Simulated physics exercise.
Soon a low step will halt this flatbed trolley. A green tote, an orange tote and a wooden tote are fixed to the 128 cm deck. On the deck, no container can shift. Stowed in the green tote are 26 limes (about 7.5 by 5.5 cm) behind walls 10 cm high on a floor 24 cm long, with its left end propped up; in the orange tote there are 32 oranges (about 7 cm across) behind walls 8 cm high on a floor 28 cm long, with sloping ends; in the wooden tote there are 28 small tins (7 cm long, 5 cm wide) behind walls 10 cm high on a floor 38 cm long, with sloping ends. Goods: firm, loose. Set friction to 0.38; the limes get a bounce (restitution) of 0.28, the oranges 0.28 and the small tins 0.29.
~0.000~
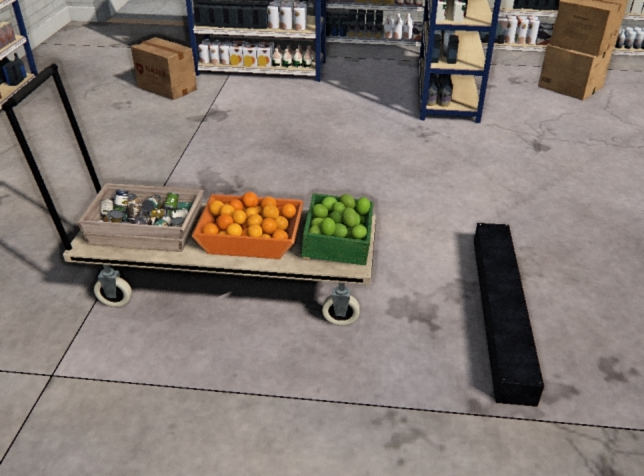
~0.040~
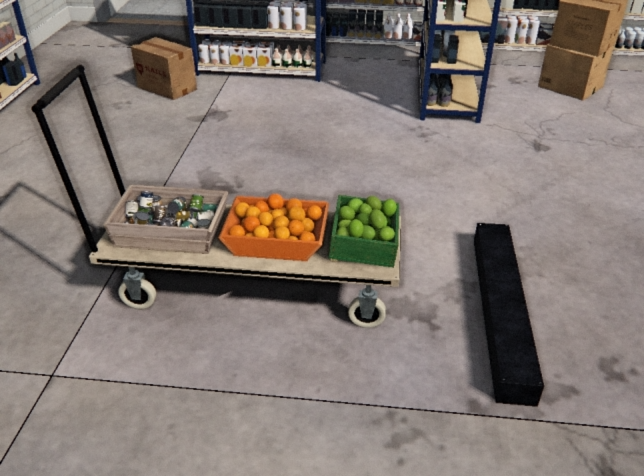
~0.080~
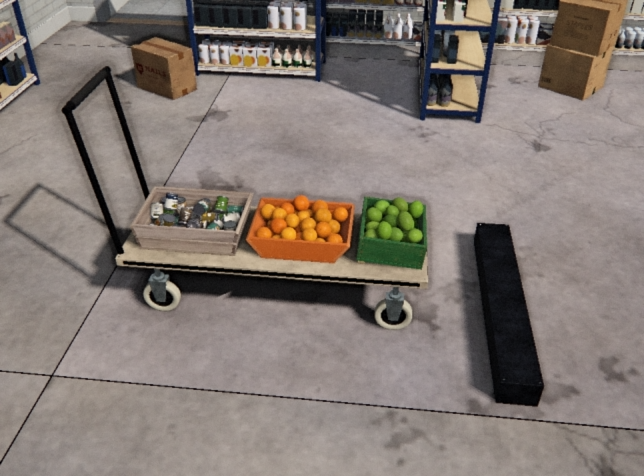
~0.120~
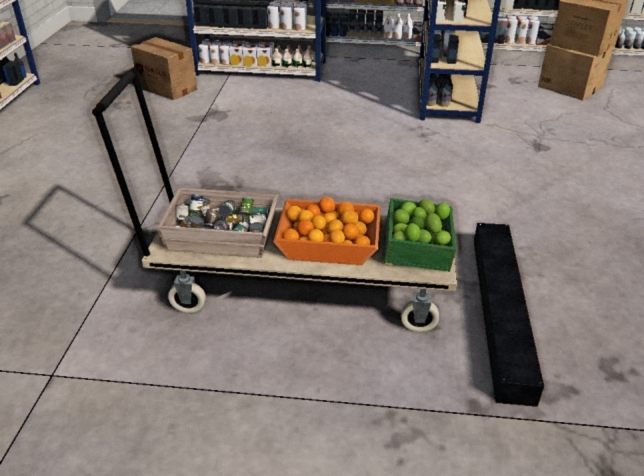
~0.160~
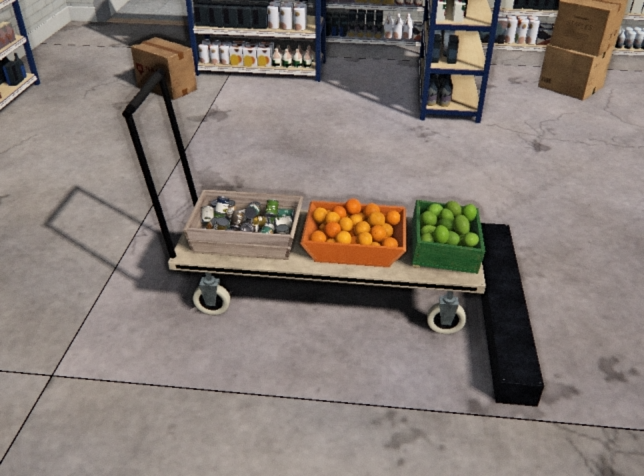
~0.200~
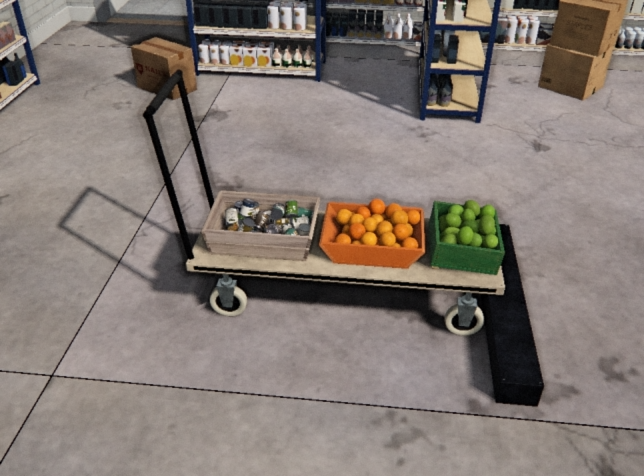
Flatbed trolley carrying a wooden tote of small tins, oranges and limes rolling right across a concrete floor to a black beam.
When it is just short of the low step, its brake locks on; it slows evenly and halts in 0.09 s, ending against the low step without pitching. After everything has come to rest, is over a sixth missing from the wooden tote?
No, under a sixth is missing.
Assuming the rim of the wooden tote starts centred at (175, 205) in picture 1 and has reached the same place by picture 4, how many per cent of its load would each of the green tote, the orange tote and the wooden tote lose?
Result - green tote: 10 per cent; orange tote: 10 per cent; wooden tote: 0 per cent.
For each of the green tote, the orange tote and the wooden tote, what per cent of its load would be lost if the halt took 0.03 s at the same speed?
In that case green tote 20, orange tote 40 and wooden tote 20 per cent.
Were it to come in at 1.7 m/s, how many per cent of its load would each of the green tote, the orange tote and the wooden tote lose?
Then the green tote sheds 10 per cent of its load, the orange tote 10 per cent, and the wooden tote 0 per cent.
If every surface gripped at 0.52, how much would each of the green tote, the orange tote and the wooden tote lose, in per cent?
Green tote 20, orange tote 20, wooden tote 10 per cent.
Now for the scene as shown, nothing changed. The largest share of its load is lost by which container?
That's the orange tote.
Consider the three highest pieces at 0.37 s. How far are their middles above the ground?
Mean height: Some 58 cm.
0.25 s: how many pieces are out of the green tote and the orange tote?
Estimate at that time - green tote 1, orange tote 0, give or take.
After 0.25 s, 1 of 26 out of the green tote, 0 of 32 out of the orange tote and 0 of 28 out of the wooden tote.
After 0.37 s, 3 of 26 out of the green tote, 6 of 32 out of the orange tote and 0 of 28 out of the wooden tote.
After 0.60 s, 4 of 26 out of the green tote, 10 of 32 out of the orange tote and 2 of 28 out of the wooden tote.
Outcome (at 1.10 s), 4 of 26 out of the green tote, 10 of 32 out of the orange tote and 2 of 28 out of the wooden tote. Asked share, 2 of 28, 7 per cent.
